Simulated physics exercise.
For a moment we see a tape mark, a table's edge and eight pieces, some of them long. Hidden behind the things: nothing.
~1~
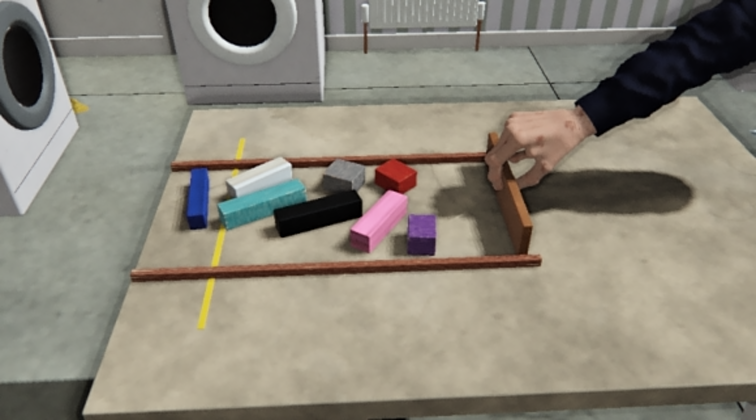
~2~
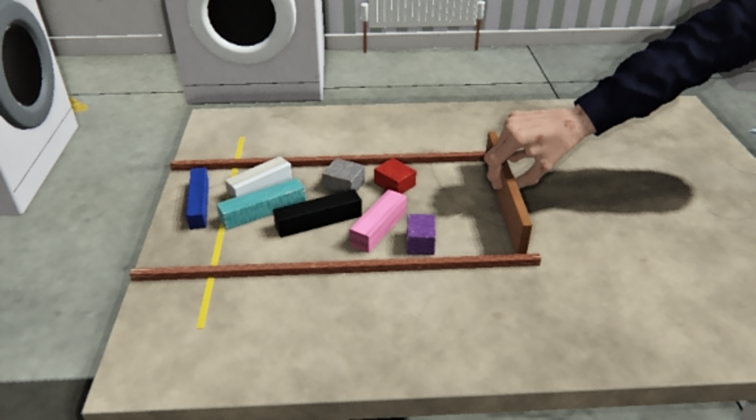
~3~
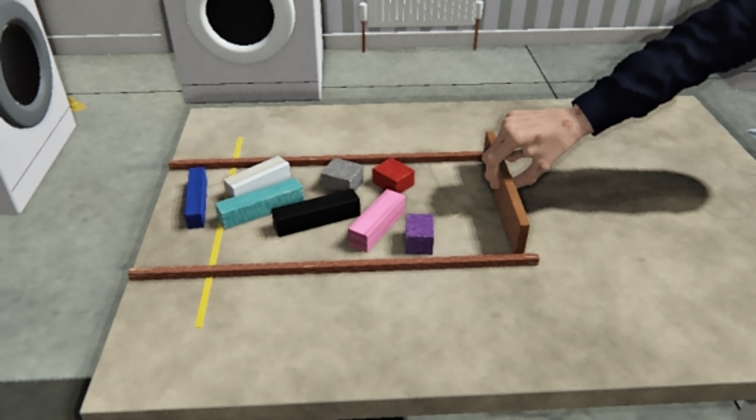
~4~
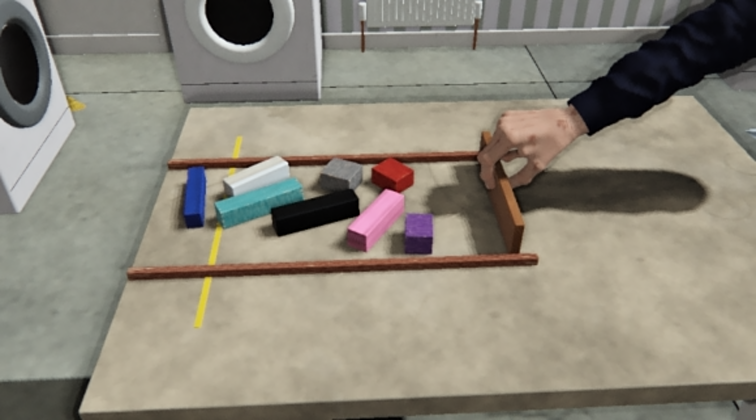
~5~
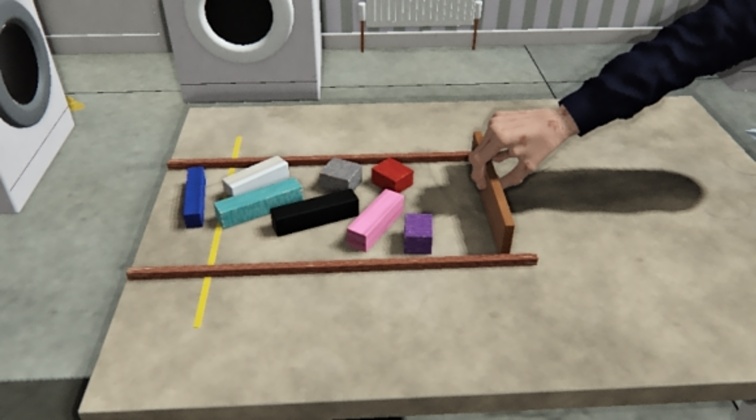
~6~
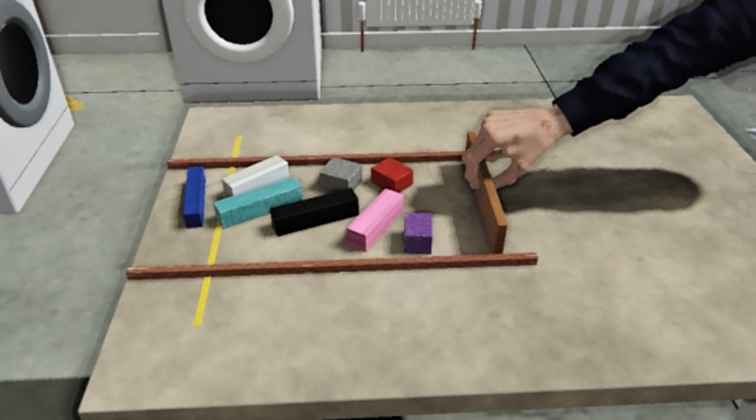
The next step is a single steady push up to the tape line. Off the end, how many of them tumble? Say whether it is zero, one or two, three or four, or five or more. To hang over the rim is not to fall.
Turns out one or two get pushed past the edge and drop.
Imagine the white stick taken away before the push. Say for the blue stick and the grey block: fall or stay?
The blue stick is gone, the grey block is still there.
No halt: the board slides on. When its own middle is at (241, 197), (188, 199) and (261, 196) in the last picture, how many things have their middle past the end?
Past-the-end tally - position 1: 1, position 2: 4, position 3: 0.
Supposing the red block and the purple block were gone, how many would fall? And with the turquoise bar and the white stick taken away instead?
Count of fallen: 1 / 0.
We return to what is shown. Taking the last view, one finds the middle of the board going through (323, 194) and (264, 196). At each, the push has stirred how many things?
Note: First position 7; second position 8.
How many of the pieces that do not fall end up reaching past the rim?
The total here is 1.
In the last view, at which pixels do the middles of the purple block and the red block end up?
Positions - first (198, 243), then (215, 173).
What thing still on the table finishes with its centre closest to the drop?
The turquoise bar finishes closest.
Soon after, none off yet; blue stick at rest near (195, 196); white stick at rest near (256, 178); turquoise bar at rest near (260, 202).
Then, none off yet; blue stick moving near (189, 198); white stick moved a little near (223, 181); turquoise bar moved a little near (235, 204).
At rest, the number that fall off is one or two; fallen, white stick and blue stick.
